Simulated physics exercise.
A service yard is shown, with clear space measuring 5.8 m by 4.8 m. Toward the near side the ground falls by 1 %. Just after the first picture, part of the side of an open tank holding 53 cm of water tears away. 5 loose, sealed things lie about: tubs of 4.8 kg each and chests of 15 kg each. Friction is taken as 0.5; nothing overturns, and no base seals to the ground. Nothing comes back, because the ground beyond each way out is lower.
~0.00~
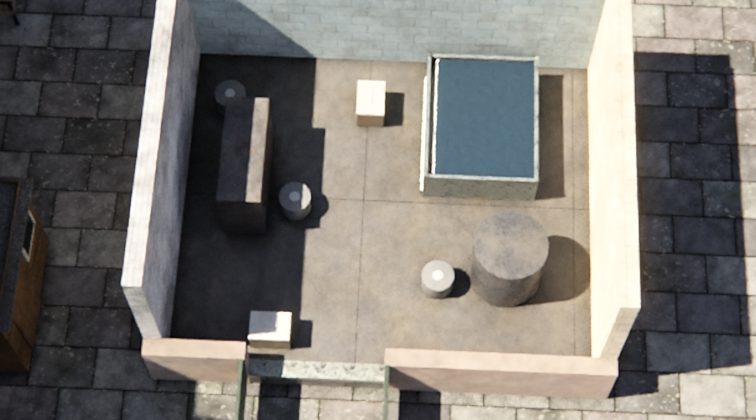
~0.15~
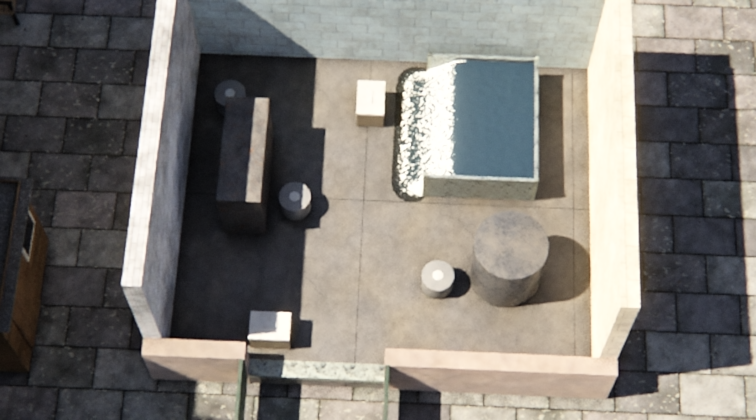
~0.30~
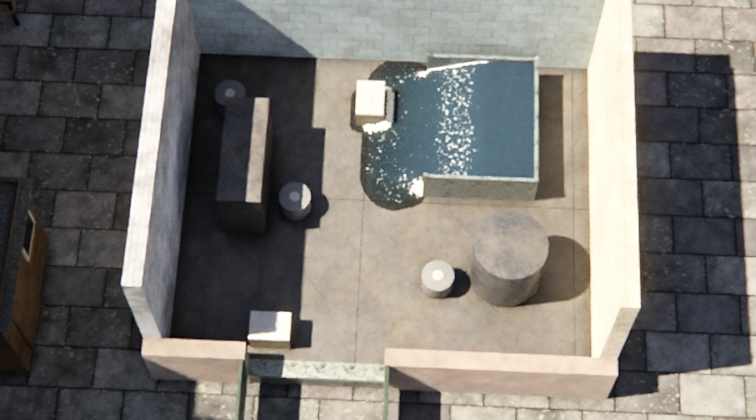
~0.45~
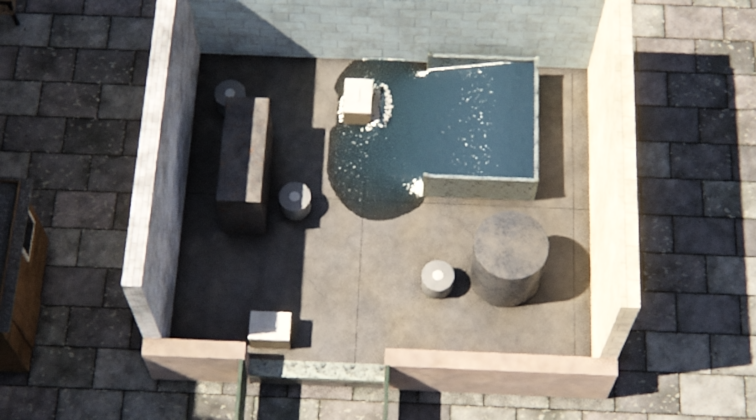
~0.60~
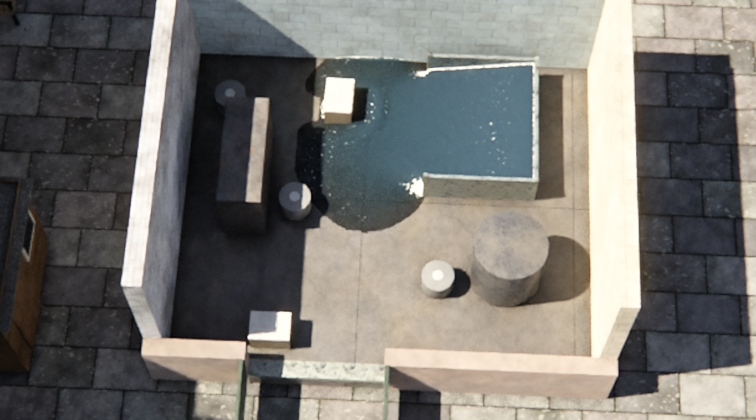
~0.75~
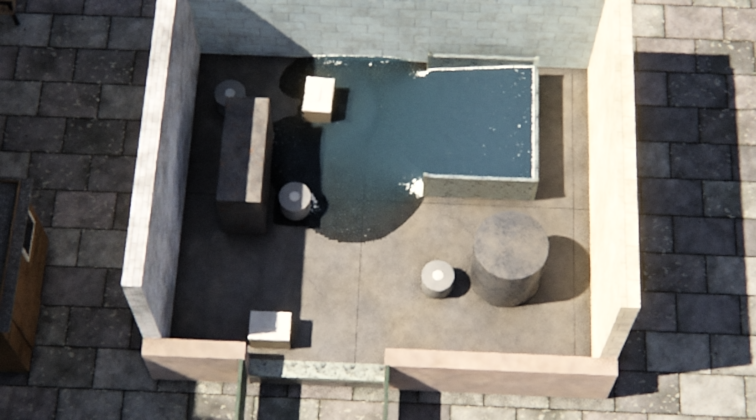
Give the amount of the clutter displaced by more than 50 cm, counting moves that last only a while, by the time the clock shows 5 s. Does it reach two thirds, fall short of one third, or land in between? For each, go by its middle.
The fraction hits two thirds or above.
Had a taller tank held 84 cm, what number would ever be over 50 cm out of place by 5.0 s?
4.
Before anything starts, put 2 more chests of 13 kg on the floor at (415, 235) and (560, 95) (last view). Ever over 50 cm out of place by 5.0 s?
Result, in sequence: Not exceeded / not exceeded.
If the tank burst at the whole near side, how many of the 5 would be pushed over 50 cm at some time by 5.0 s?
Then 2 of them would.
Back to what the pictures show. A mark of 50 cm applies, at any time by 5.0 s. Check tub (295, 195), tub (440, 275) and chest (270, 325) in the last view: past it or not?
Taking them in turn, the answers are greater, smaller and greater.
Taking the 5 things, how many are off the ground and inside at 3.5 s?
Total: 2.
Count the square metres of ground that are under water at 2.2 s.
Some 15 m2 of it.
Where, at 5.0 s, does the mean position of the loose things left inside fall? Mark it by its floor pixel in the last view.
The average lands around (308, 246).
After 1.1 s 1 of 5 are over 50 cm from their spots; 0 afloat.
After 2.2 s 2 of 5 are over 50 cm from their spots; 3 afloat.
After 3.5 s 4 of 5 are over 50 cm from their spots; 2 afloat.
After 5.0 s 4 of 5 are over 50 cm from their spots, and 4 have been at some point; 2 afloat.
